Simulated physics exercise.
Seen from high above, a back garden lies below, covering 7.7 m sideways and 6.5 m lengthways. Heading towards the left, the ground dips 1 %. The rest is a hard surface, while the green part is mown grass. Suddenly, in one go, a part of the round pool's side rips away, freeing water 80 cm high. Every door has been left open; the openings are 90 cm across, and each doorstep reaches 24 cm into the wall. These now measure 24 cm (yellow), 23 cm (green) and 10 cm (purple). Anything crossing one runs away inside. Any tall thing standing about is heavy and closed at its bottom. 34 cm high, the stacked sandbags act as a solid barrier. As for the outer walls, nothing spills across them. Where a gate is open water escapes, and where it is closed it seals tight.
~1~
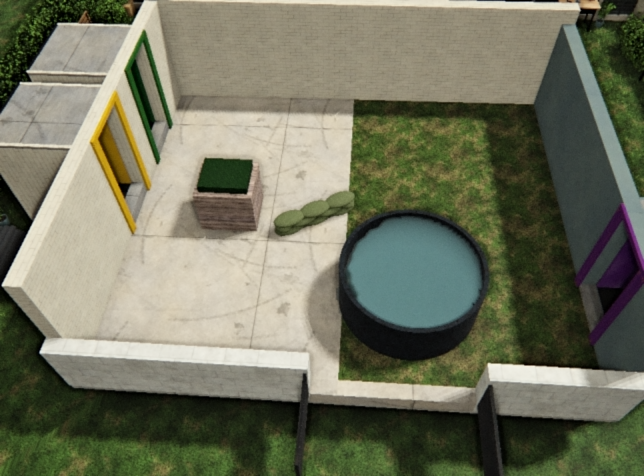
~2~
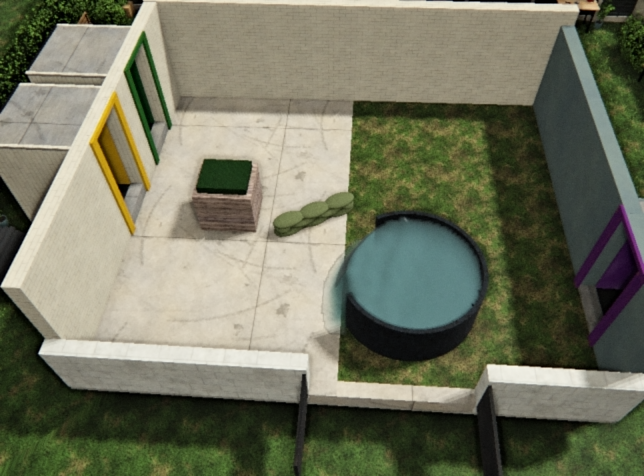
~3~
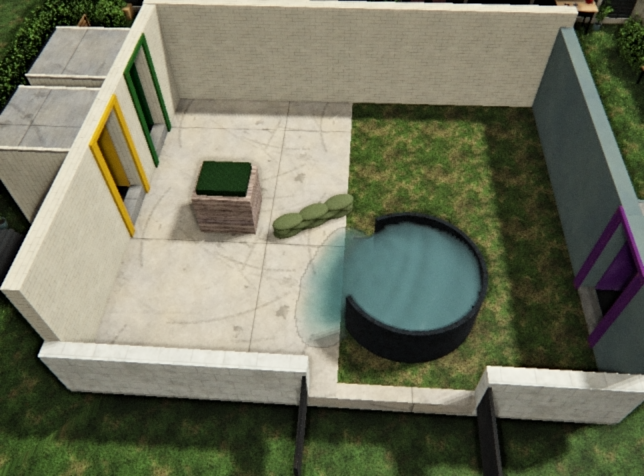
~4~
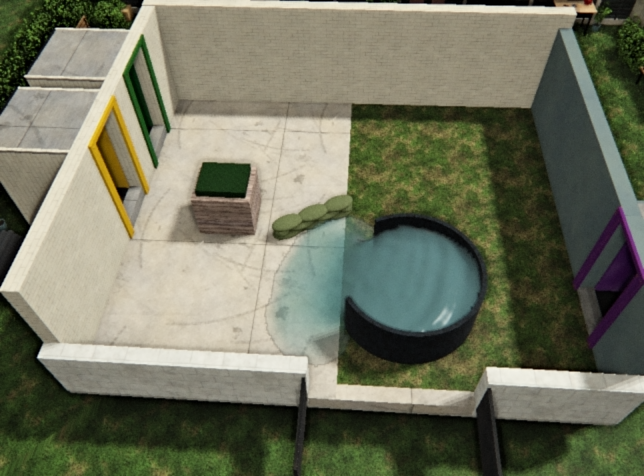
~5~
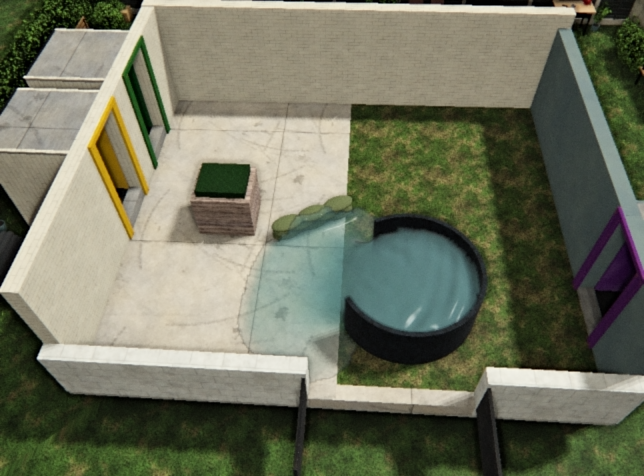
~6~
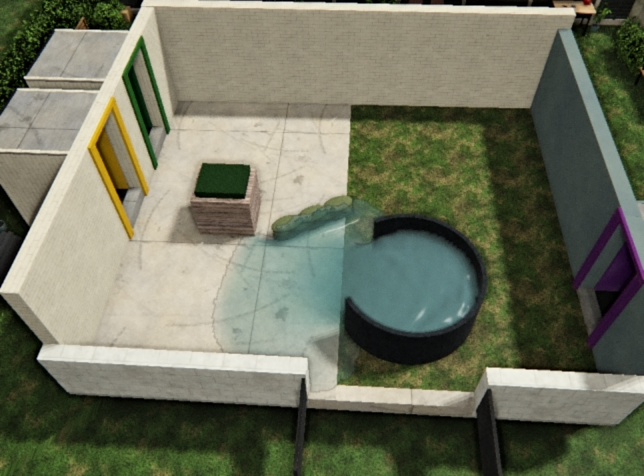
Water pouring from the broken left side of a round dark pool, spreading across the pale paving past green sandbags in a walled garden.
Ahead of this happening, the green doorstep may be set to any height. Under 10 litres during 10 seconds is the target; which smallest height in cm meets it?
It is met at about 6.5 cm and above.
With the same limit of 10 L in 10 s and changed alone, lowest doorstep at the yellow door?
I'd raise yellow to close to 22 cm.
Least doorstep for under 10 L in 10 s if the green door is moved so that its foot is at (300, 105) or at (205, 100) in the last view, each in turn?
You'd want about 5.0 cm there first, then about 15 cm.
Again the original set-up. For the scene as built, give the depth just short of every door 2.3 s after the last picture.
Depths, in cm - yellow: 18, green: 5, purple: 0.
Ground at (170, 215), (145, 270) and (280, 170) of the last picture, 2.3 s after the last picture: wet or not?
Soaked; soaked; soaked.
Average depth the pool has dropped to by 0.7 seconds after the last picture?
About 39 centimetres.
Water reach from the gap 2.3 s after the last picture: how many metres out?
About 6.0 m.
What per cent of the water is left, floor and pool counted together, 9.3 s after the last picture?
Around 92 in a hundred parts remain.
Then, 0.7 s after the last picture water covers 25 % of the floor, deepest (46 cm) near (301, 239); it has not reached the green door.
Then, 2.3 s after the last picture water covers 45 % of the floor, deepest (38 cm) near (84, 371); 5 cm at the green door, 0 litres in over its 23 cm doorstep.
Then, 9.3 s after the last picture water covers 85 % of the floor, deepest (11 cm) near (174, 116); 10 cm at the green door, 0 litres in over its 23 cm doorstep.
At the green door as built, the water peaked near 10 cm, 9.3 s after the last picture.
With a doorstep of 5.5 cm, 18 litres would have come in within the 10 s; with 7.5 cm, 7 litres. So under 10 litres takes about 6.5 cm.
